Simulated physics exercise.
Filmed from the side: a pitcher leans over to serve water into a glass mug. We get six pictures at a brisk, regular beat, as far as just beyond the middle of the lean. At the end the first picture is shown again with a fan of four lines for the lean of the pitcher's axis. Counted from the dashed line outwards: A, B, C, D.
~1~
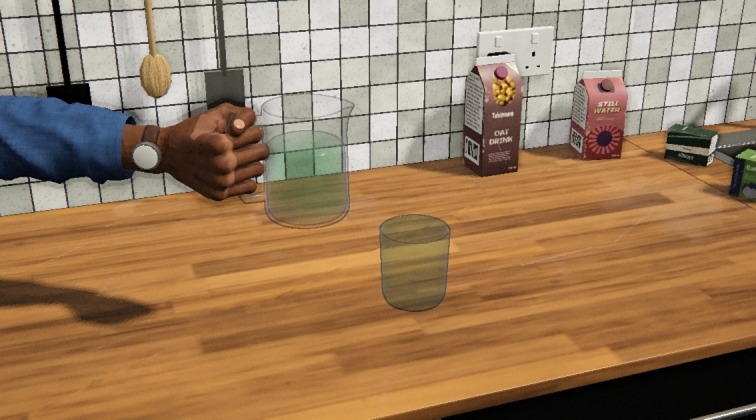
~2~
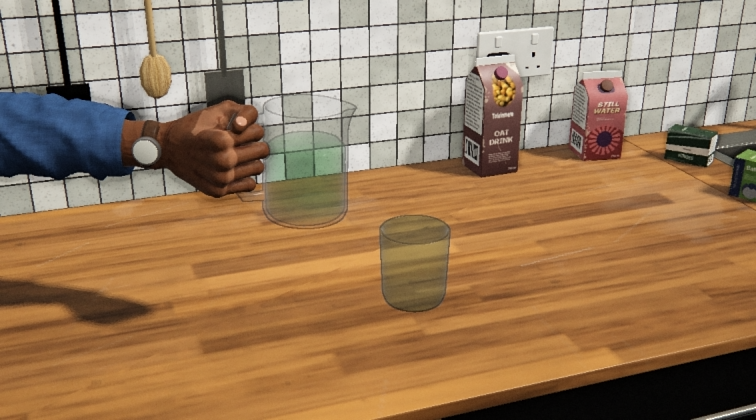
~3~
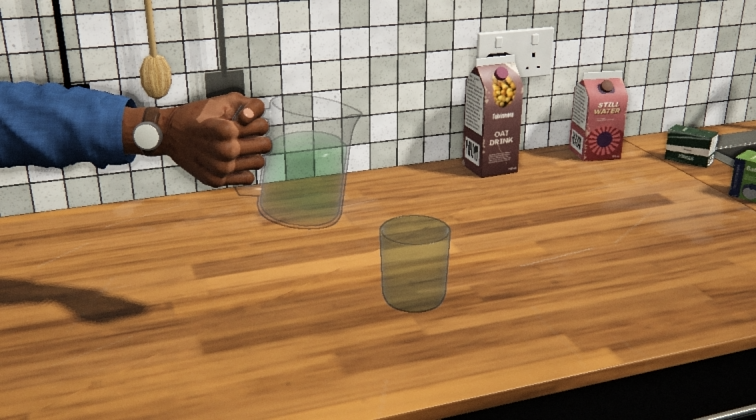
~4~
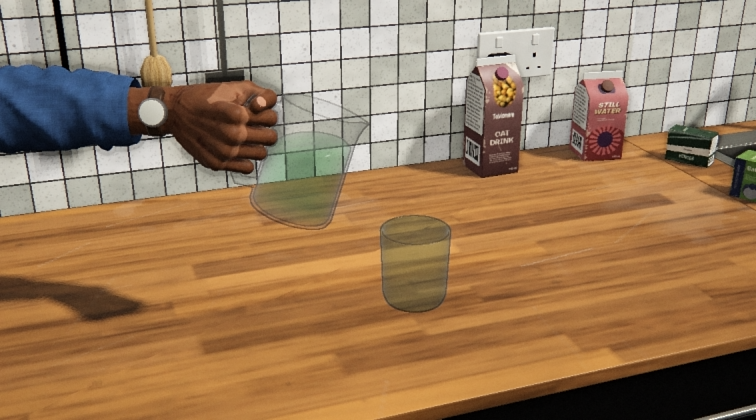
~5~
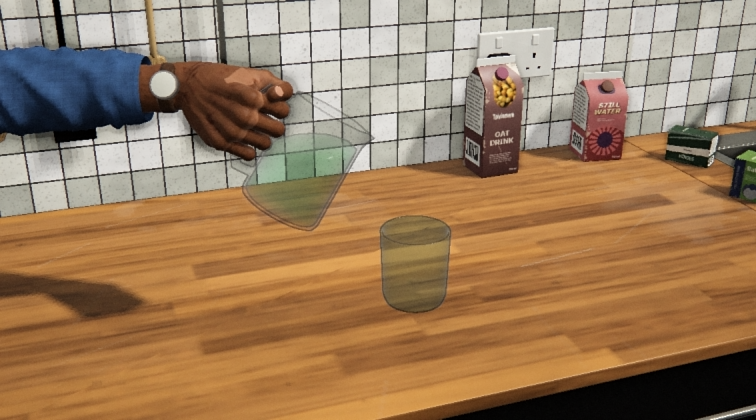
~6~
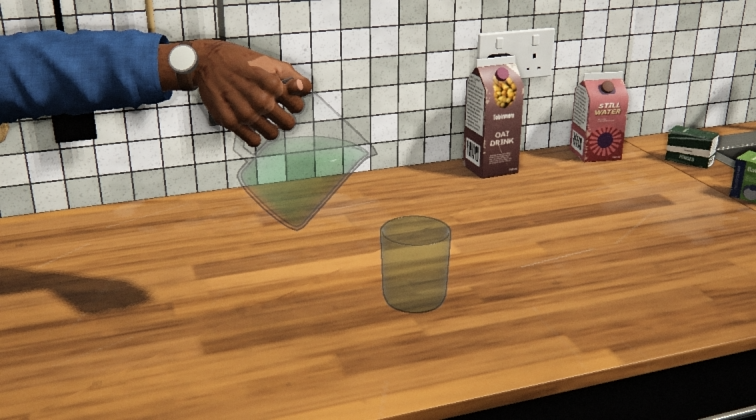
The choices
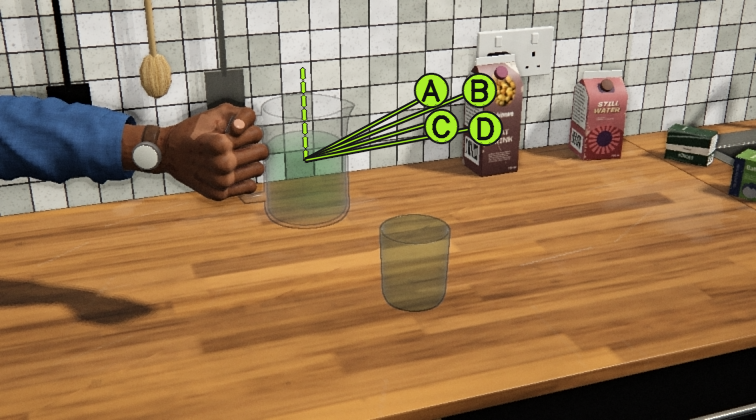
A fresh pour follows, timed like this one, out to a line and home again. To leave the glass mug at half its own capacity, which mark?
B.
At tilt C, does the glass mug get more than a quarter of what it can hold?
Yes.
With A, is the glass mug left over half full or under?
Under half.
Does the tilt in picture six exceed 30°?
Yes.
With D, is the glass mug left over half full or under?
Over half.
On the marked copy, A at (417, 101); B at (463, 95); C at (424, 125); D at (468, 129).
With A, the glass mug ends with about 35 % of what it can hold.
With B, the glass mug ends with about 50 % of what it can hold.
With C, the glass mug ends with about 64 % of what it can hold.
With D, the glass mug ends with about 75 % of what it can hold; 4 % of the water is spilt.
